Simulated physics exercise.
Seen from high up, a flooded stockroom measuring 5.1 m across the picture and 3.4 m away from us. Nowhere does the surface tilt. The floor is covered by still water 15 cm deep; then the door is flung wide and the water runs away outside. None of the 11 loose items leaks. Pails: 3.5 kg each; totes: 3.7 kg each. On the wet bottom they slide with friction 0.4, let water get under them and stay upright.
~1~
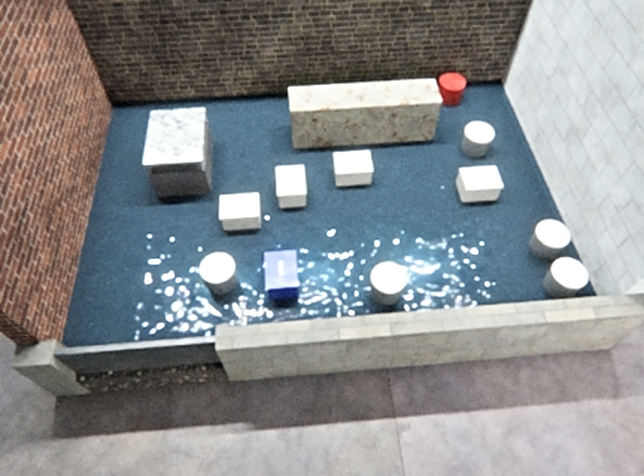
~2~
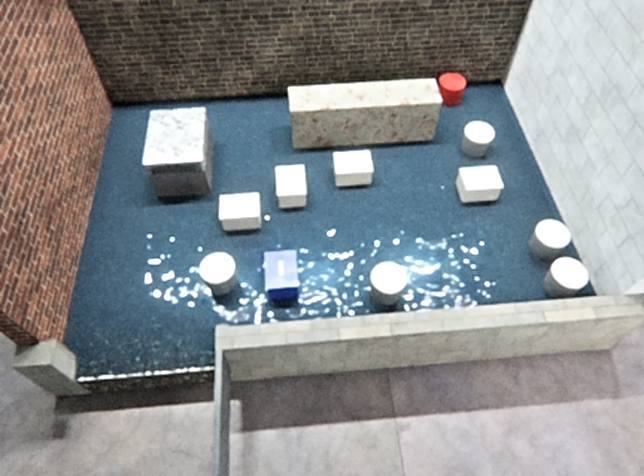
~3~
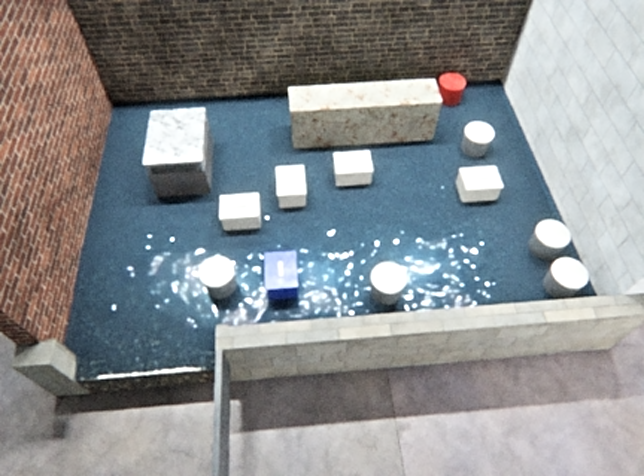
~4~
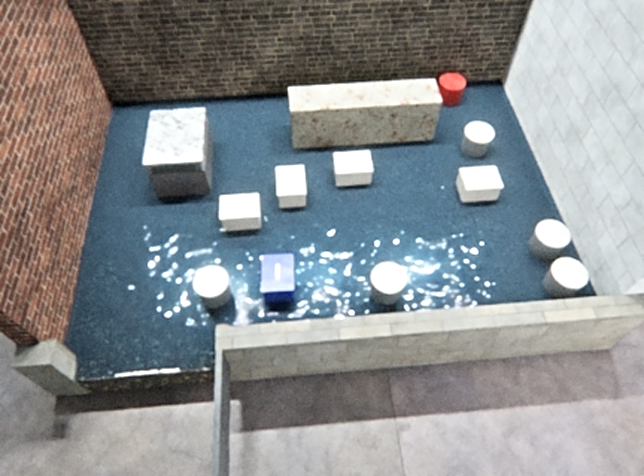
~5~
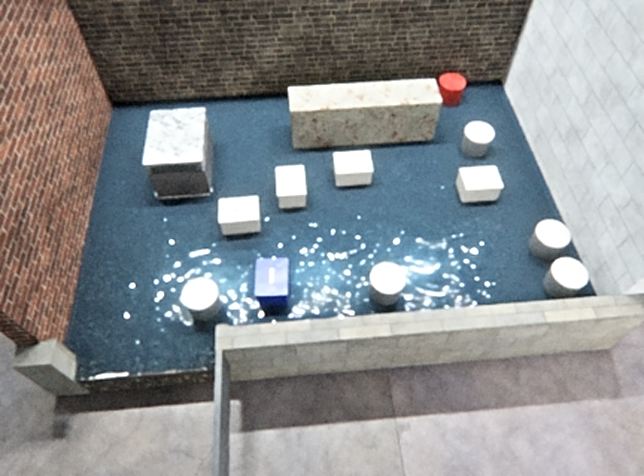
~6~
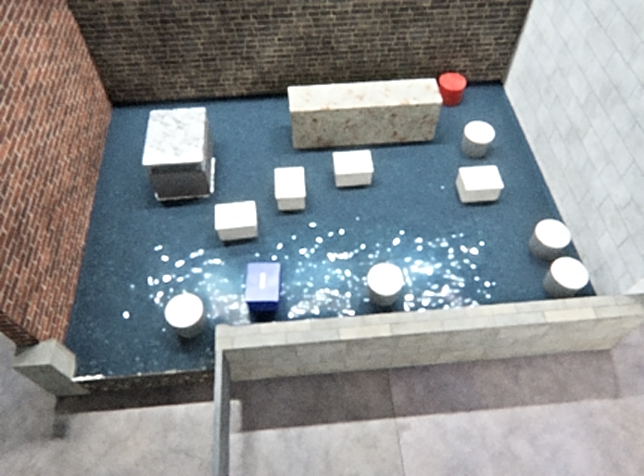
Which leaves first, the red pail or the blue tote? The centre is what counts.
The blue one.
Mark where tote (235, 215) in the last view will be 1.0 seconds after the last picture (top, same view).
Look for it near (215, 232).
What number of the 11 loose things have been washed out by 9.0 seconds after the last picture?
The answer is 5.
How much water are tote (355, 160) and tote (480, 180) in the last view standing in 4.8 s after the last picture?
Some 11 cm at the first, some 11 cm at the second.
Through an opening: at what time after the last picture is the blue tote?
At roughly 2.0 seconds.
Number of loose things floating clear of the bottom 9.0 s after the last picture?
At that time the total is 6.
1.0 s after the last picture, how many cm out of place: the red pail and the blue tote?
Close to 0 and 60 centimetres by then.
Then, 1.0 s after the last picture the red pail is near (453, 81), 0.0 m from its start, afloat; the blue tote is near (226, 299), 0.6 m from its start, afloat; 1 of 11 are out; 10 afloat.
Then, 4.8 s after the last picture the red pail is near (448, 90), 0.1 m from its start, afloat; the blue tote has gone out (2.1 s after the last picture); 3 of 11 are out; 8 afloat.
Then, 9.0 s after the last picture the red pail is near (441, 89), 0.2 m from its start, afloat; the blue tote has gone out (2.1 s after the last picture); 5 of 11 are out; 6 afloat.
Then, 13.0 s after the last picture the red pail is near (451, 103), 0.3 m from its start, afloat; the blue tote has gone out (2.1 s after the last picture); 5 of 11 are out; 6 afloat.
